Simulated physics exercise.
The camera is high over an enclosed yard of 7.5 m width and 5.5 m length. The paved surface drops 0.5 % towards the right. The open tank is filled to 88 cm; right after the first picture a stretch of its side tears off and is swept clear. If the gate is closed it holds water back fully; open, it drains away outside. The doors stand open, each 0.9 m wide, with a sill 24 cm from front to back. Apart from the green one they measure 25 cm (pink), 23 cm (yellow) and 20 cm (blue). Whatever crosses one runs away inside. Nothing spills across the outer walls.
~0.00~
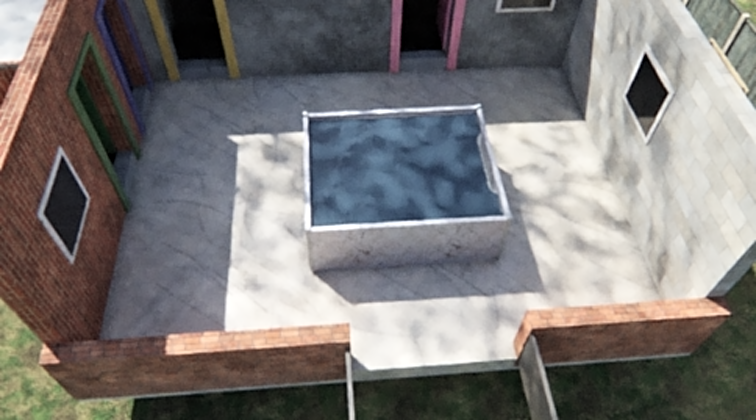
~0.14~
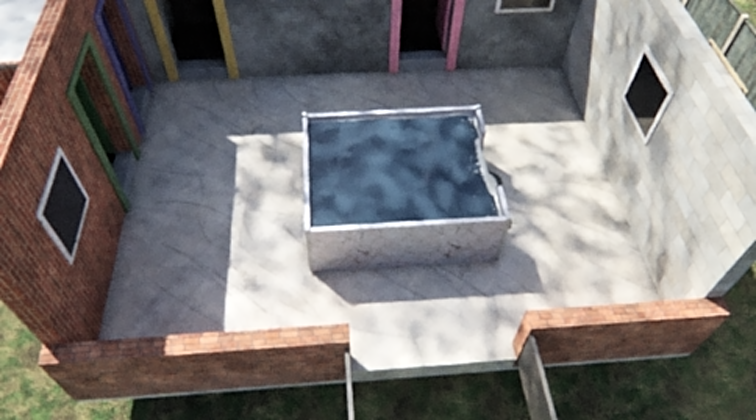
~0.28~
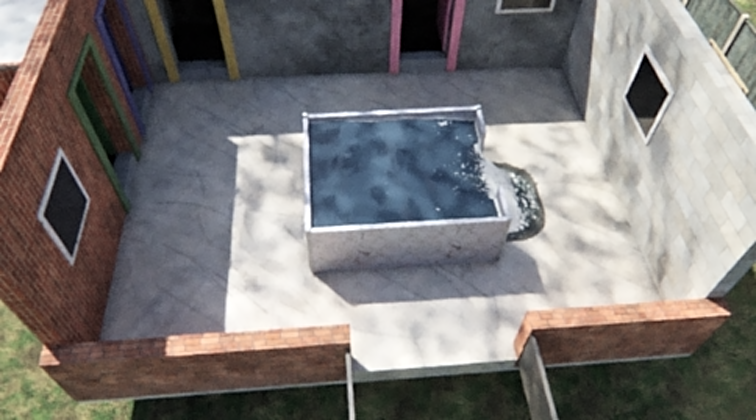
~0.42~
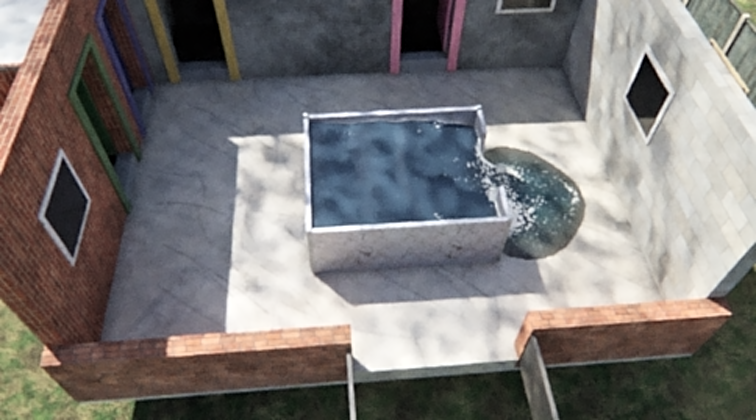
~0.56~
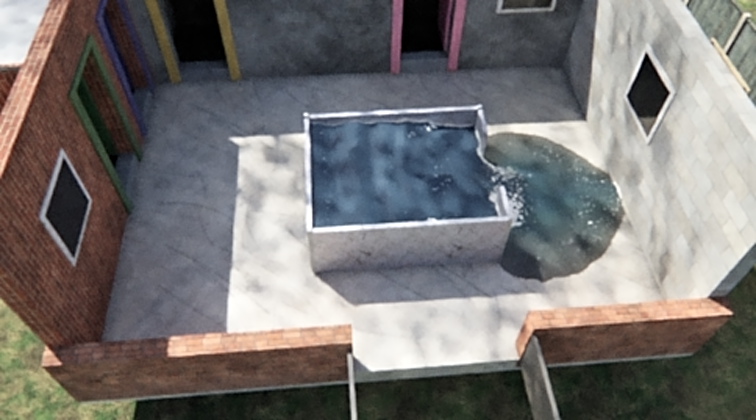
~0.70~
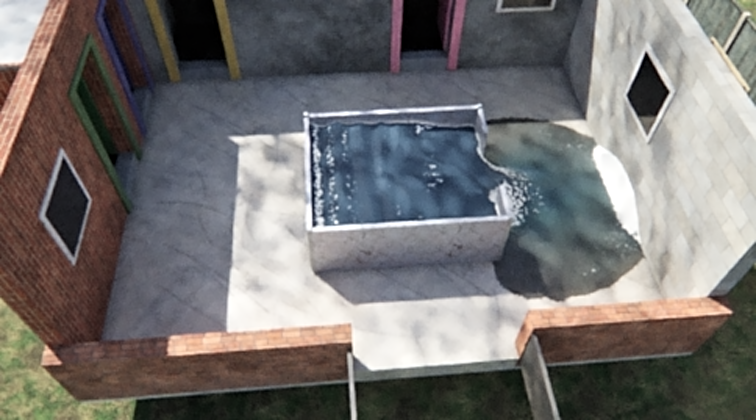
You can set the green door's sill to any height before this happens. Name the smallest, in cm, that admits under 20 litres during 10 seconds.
Close to 14.5 cm is just enough.
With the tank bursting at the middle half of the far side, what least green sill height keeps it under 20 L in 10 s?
Then roughly 9.0 cm.
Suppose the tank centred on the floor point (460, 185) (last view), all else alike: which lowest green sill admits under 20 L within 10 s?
Some 13.0 cm.
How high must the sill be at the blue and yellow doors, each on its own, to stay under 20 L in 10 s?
About 14.0 cm at blue and 12.5 cm at yellow.
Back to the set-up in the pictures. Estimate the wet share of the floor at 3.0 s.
Near 45 per cent is wet.
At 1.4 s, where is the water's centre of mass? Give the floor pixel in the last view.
Around (452, 202).
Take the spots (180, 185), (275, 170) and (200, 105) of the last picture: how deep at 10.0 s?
About 15, 14 and 16 cm.
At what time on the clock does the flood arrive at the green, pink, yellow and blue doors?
Green 5.0 s, pink 2.2 s, yellow 3.8 s, blue 4.5 s.
After 1.4 s water covers 25 % of the floor, deepest (55 cm) near (487, 200); it has not reached the green door.
After 3.0 s water covers 45 % of the floor, deepest (42 cm) near (664, 317); it has not reached the green door.
After 10.0 s water covers 100 % of the floor, deepest (20 cm) near (298, 184); 17 cm at the green door, 0 litres in over its 23 cm sill.
At the green door as built, the water arrived by 5.2 s and peaked near 19 cm at 8.6 s.
With a sill of 13 cm, 36 litres would have come in within the 10 s; with 17.5 cm, 2 litres. So under 20 litres takes about 14.5 cm.
